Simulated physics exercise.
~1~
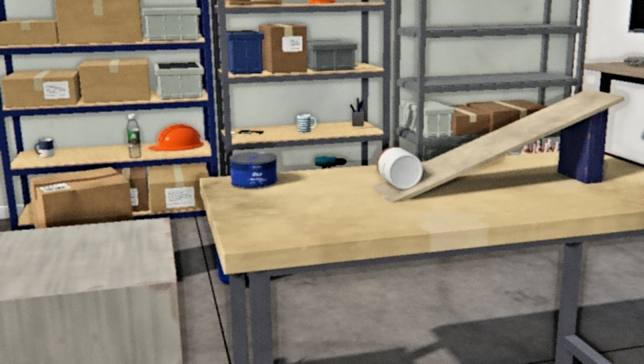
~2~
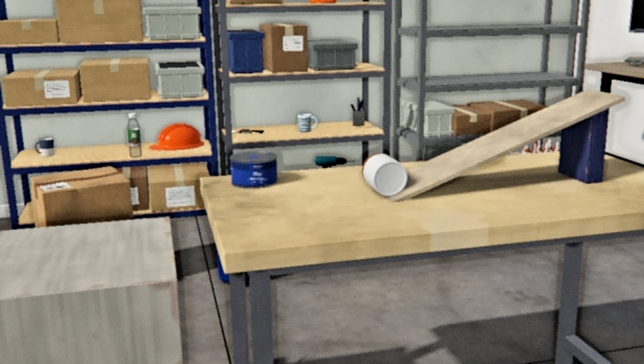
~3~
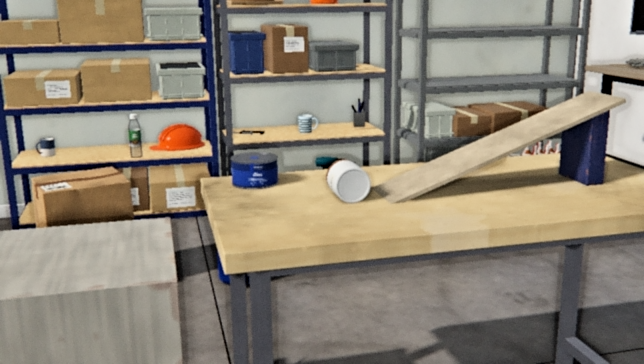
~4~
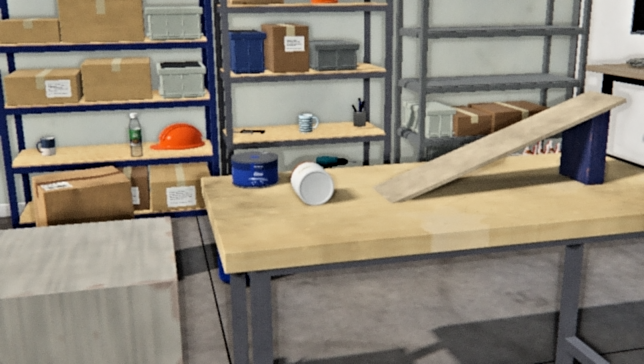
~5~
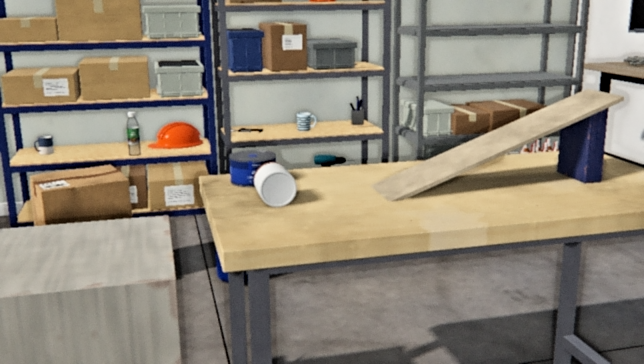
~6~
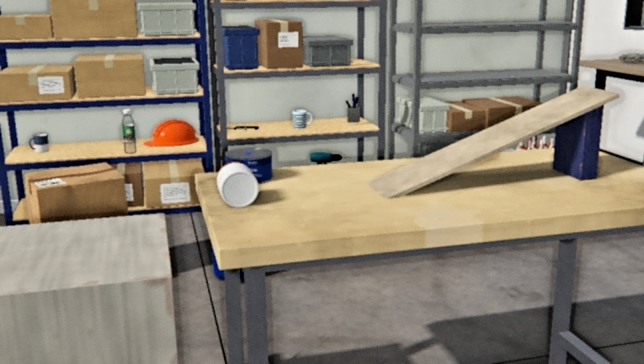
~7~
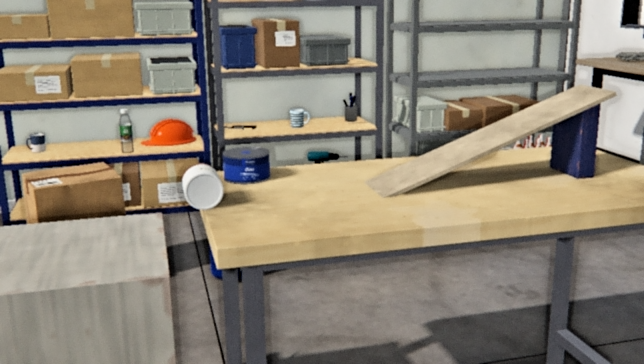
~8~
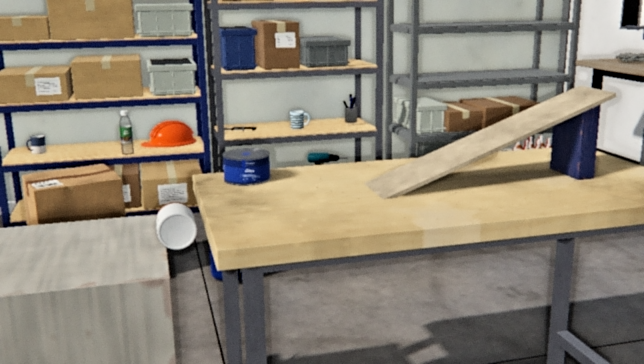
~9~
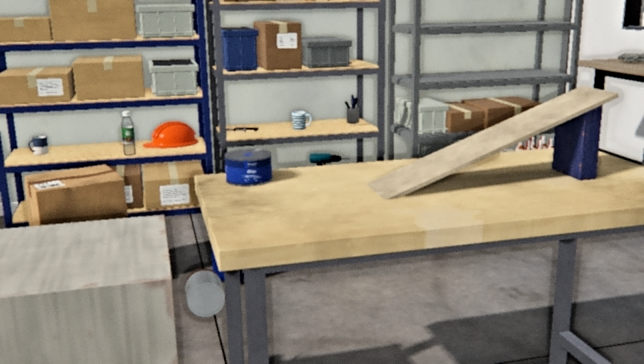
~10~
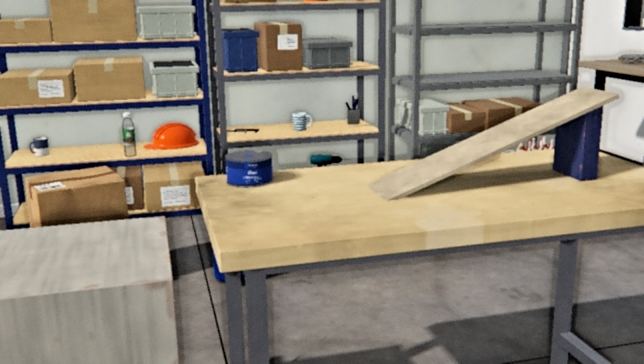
A white jar lies at the foot of a sloping wooden board on a pale workbench, seen from slightly above by a gently swaying camera in a storeroom. A dark blue block props the board's right end, a blue tub stands near the bench's left end, and shelves of boxes and an orange helmet line the back. The jar rolls left off the board and across the bench, passing in front of the tub. It tips over the left edge, drops into the gap before a lower grey block, and disappears from view, while the tub stays put.
